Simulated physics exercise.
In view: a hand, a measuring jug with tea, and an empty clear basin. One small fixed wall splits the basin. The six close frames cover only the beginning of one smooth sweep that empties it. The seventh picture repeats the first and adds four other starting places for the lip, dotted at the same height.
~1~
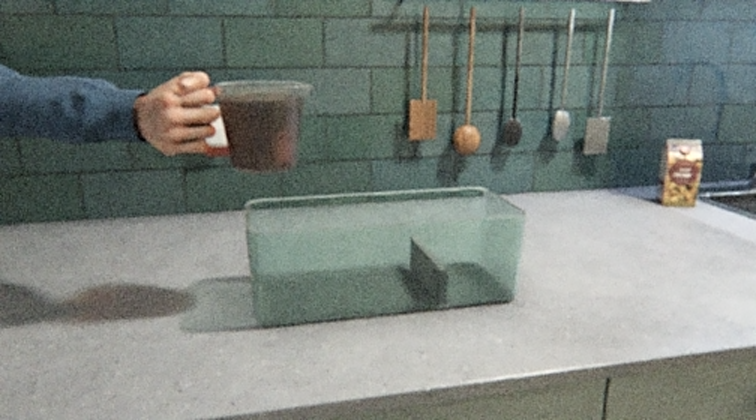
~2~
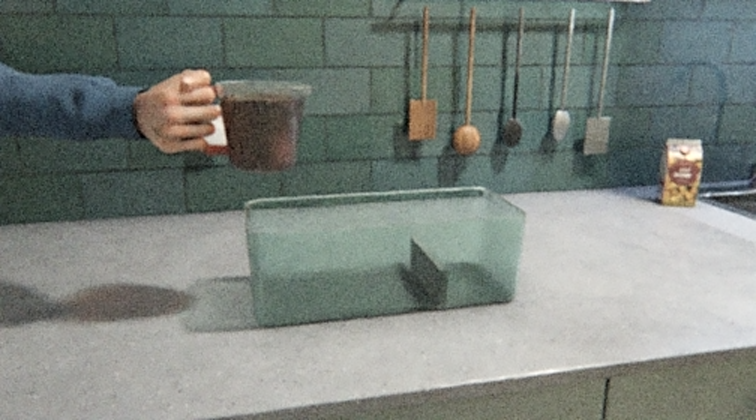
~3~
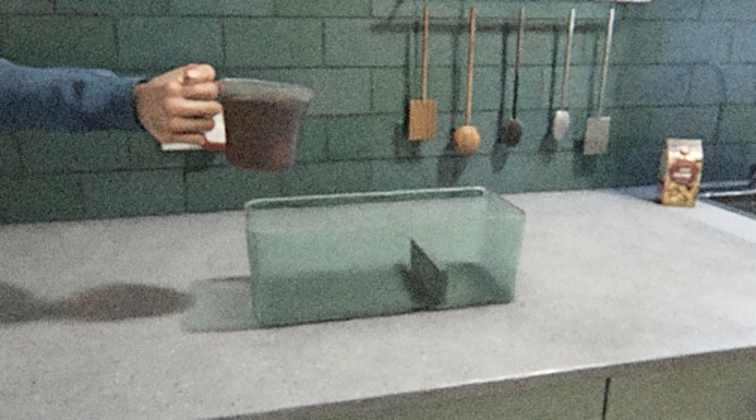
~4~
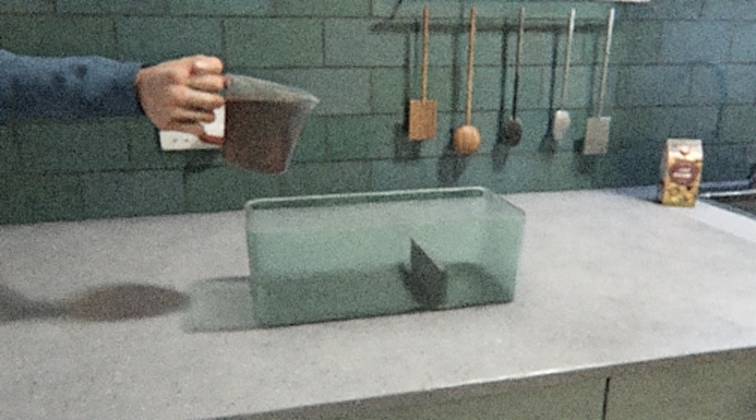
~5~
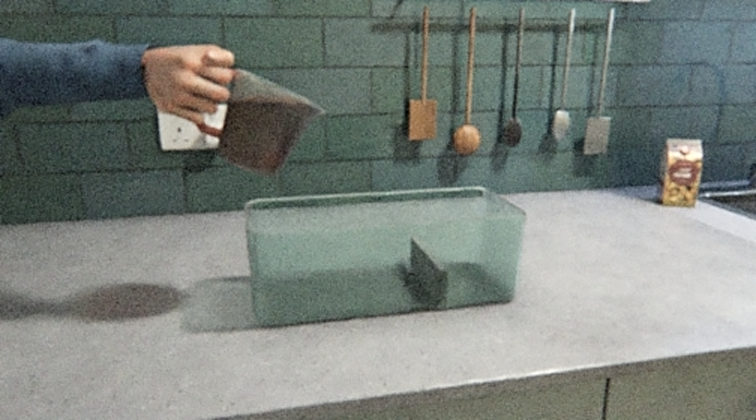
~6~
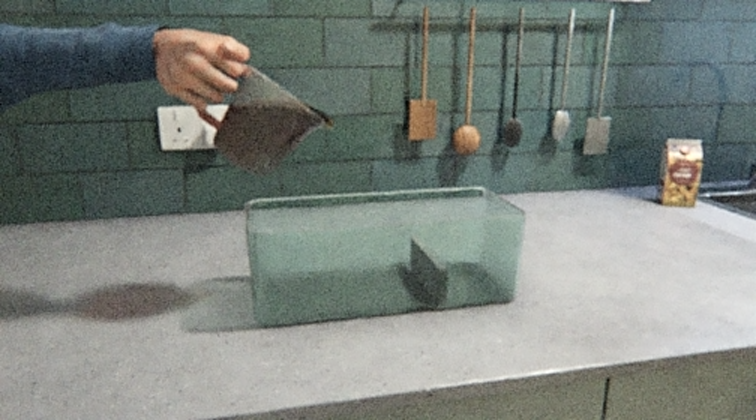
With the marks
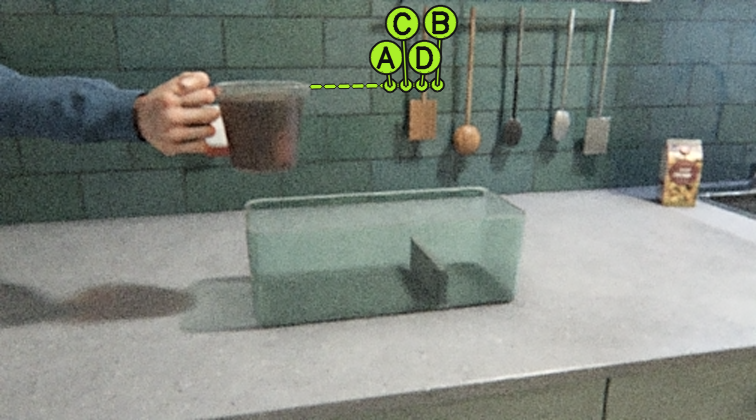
Hand tilting a measuring jug of tea rightward above an empty clear basin on a kitchen counter, tea reaching over the lip.
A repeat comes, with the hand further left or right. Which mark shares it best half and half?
The best dot is A.
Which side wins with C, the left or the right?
The right side.
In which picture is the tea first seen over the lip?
In picture 6.
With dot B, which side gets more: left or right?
The right one.
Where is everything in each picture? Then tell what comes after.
Upright, lip at (311, 86); basin from (255, 324) to (515, 297); top of the wall at (427, 251); nothing has left yet, in the first frame.
Upright, lip at (313, 88); nothing has left yet, in the second frame.
Tipped about 7°, lip at (316, 92); nothing has left yet, in the third frame.
Tipped about 15°, lip at (320, 100); nothing has left yet, in the fourth frame.
Tipped about 25°, lip at (323, 111); nothing has left yet, in the fifth frame.
Tipped about 37°, lip at (325, 124); tea is over the lip, down to (329, 126), in the sixth frame.
On the marked copy, A at (390, 85); B at (437, 84); C at (406, 85); D at (421, 85).
With A, about 50 % ends left of the wall and 49 % right of it.
With B, about 18 % ends left of the wall and 80 % right of it.
With C, about 13 % ends left of the wall and 86 % right of it.
With D, about 8 % ends left of the wall and 91 % right of it.
